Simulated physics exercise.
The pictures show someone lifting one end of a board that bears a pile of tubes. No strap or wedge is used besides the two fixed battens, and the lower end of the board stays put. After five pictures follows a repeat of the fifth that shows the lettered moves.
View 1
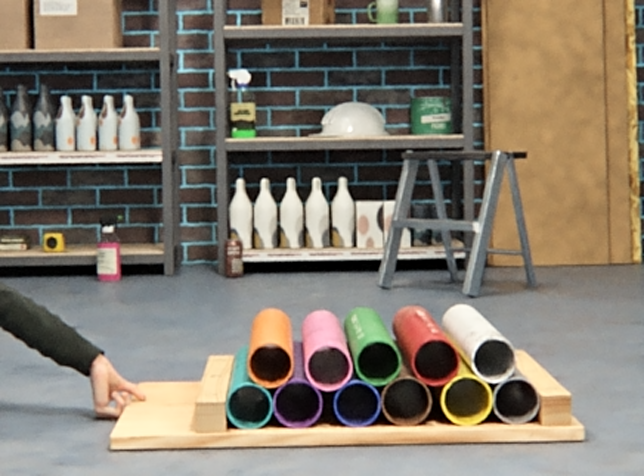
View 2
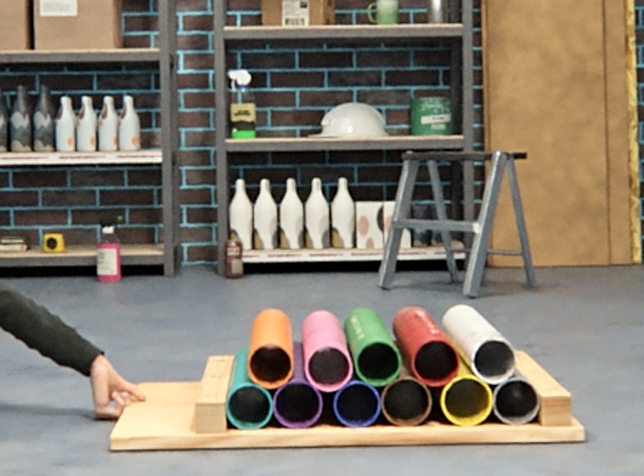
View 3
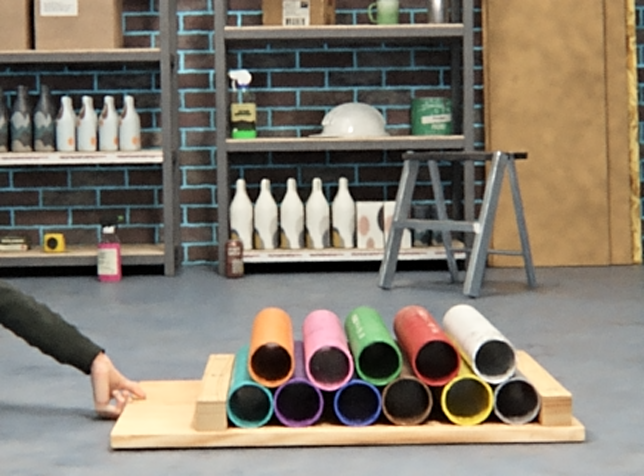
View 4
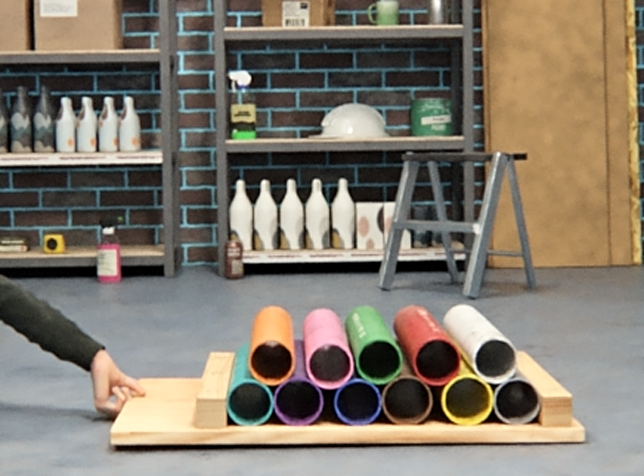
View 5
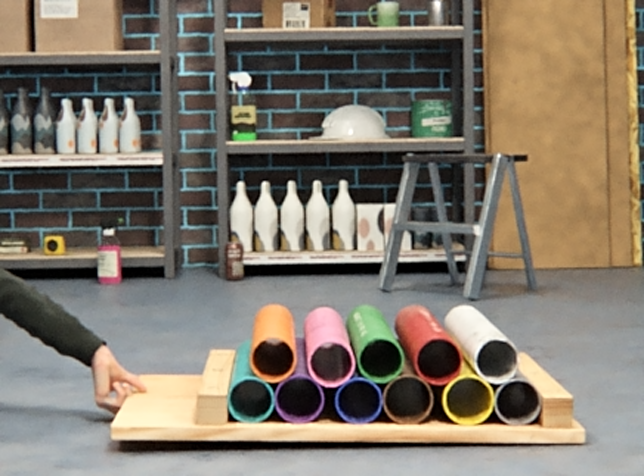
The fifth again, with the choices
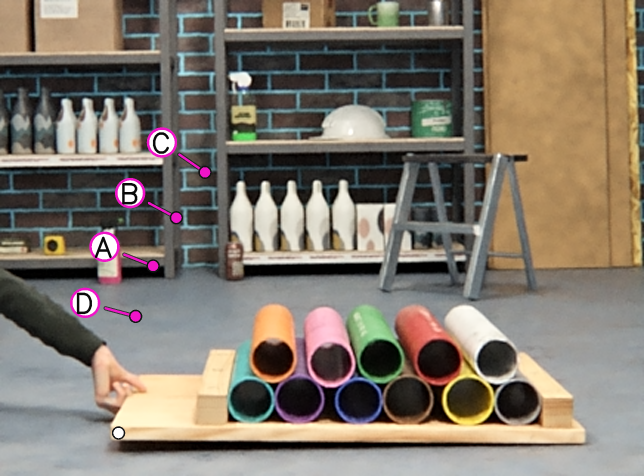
A hand at the left slightly raises the near end of a wooden board on the floor, while the colourful tubes stacked in two rows between wooden blocks barely shift, with shelves and a step stool behind.
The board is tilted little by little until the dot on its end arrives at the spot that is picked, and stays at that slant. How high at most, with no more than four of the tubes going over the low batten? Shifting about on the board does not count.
B is the limit.
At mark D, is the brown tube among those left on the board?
Yes.
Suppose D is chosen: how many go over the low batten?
With D, none.
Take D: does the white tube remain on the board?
The white tube: Yes.
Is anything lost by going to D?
No.
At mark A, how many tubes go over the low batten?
It comes to none.
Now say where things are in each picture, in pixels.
In the first frame, board (342, 395); turquoise tube (249, 406); purple tube (298, 404).
In the second frame, purple tube (298, 404); blue tube (357, 405).
In the third frame, board (342, 395); turquoise tube (250, 405); purple tube (298, 403); red tube (437, 362).
In the fourth frame, board (342, 393); turquoise tube (250, 403); purple tube (298, 402).
In the fifth frame, board (343, 392); turquoise tube (251, 400); purple tube (299, 399).
On the marked copy, A at (153, 266); B at (177, 218); C at (205, 172); D at (136, 316); the white dot at (118, 433).
Taking B. A third of the way, board at 20°.
Two thirds of the way, board at 29°.
When it is over, board at 29°, four over the low batten (red, white, pink, green).
As for the rest, A none over the low batten; C five over the low batten; D none over the low batten.
